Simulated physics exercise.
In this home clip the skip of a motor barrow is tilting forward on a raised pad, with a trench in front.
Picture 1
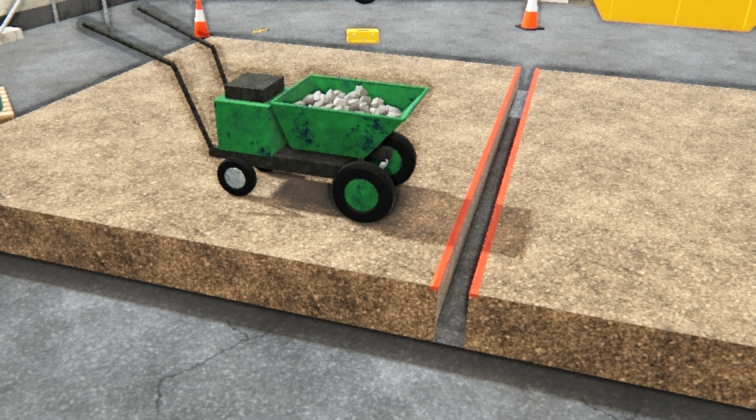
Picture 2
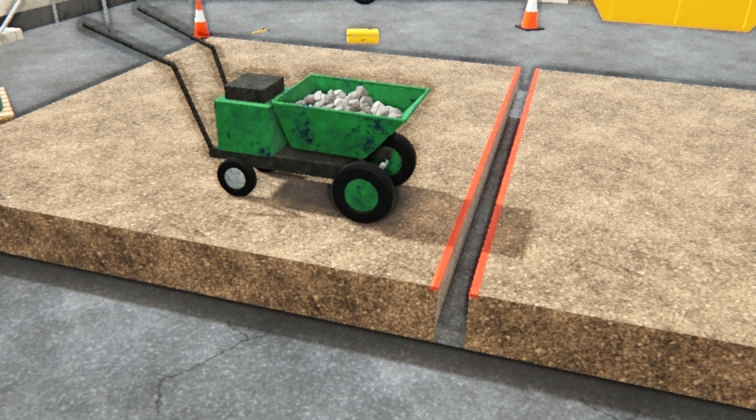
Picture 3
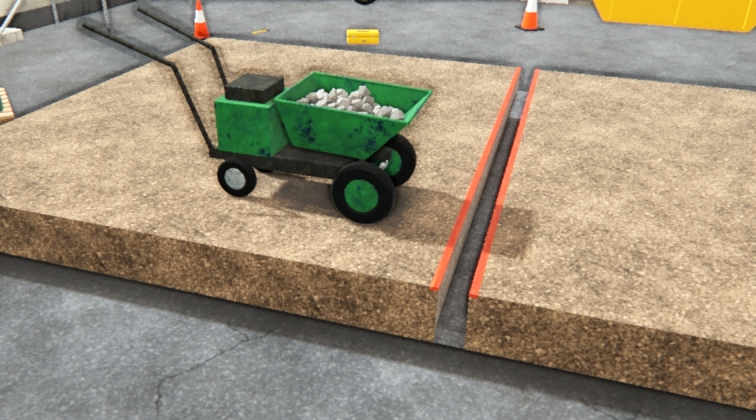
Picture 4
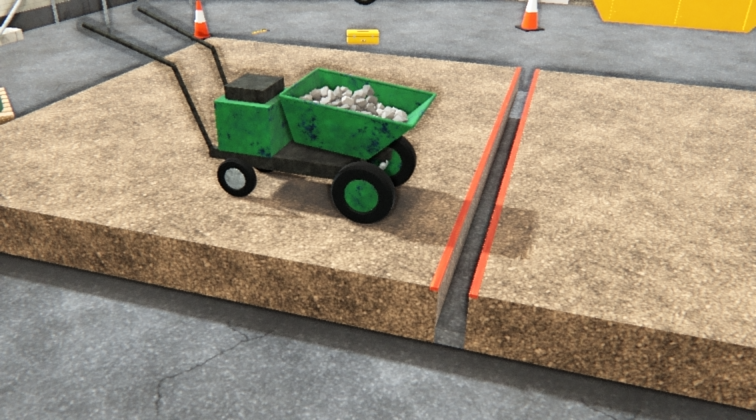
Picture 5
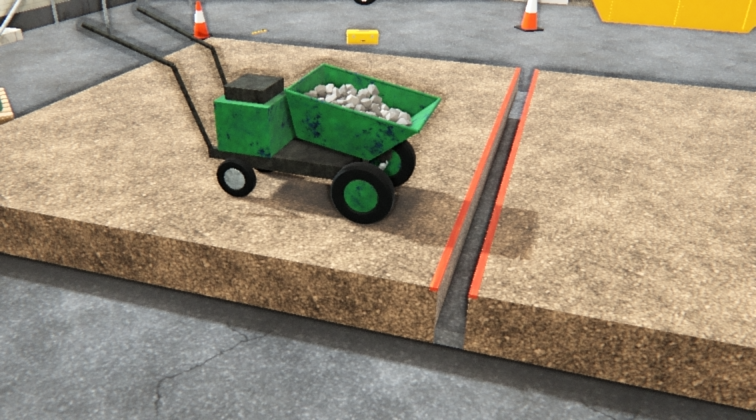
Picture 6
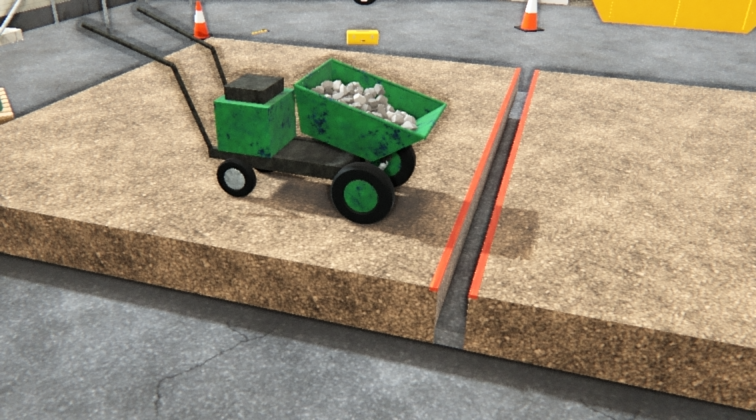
The green skip of a motor barrow, loaded with broken stones, tilts forward toward the right.
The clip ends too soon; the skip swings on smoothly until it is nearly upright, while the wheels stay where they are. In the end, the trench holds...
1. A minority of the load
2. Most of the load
Most of the load.
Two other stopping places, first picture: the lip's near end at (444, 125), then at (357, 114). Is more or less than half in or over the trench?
Initially shy of half, next shy of half.
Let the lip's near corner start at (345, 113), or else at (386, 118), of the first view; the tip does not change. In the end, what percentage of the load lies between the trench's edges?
Roughly 20 per cent first, then roughly 60 per cent.
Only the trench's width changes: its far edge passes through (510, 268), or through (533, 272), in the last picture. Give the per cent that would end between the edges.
In turn 100 and 100 in a hundred.
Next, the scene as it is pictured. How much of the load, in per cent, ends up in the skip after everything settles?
Roughly 15 per cent.
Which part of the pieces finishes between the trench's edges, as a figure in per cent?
It works out to roughly 70 percent of the load.
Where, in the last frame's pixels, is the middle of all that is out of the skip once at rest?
At about (479, 235).
Soon after the last picture, skip tipped steeply; all in the skip.
A little later, skip tipped right over; most in the skip; a stray few short of the trench; a small part in or heaped over the trench; a stray few beyond it.
Later still, skip tipped right over; about a quarter in the skip; a stray few short of the trench; about two thirds in or heaped over the trench; a small part beyond it.
By the end, skip tipped right over; a small part in the skip; a stray few short of the trench; about two thirds in or heaped over the trench; a small part beyond it.
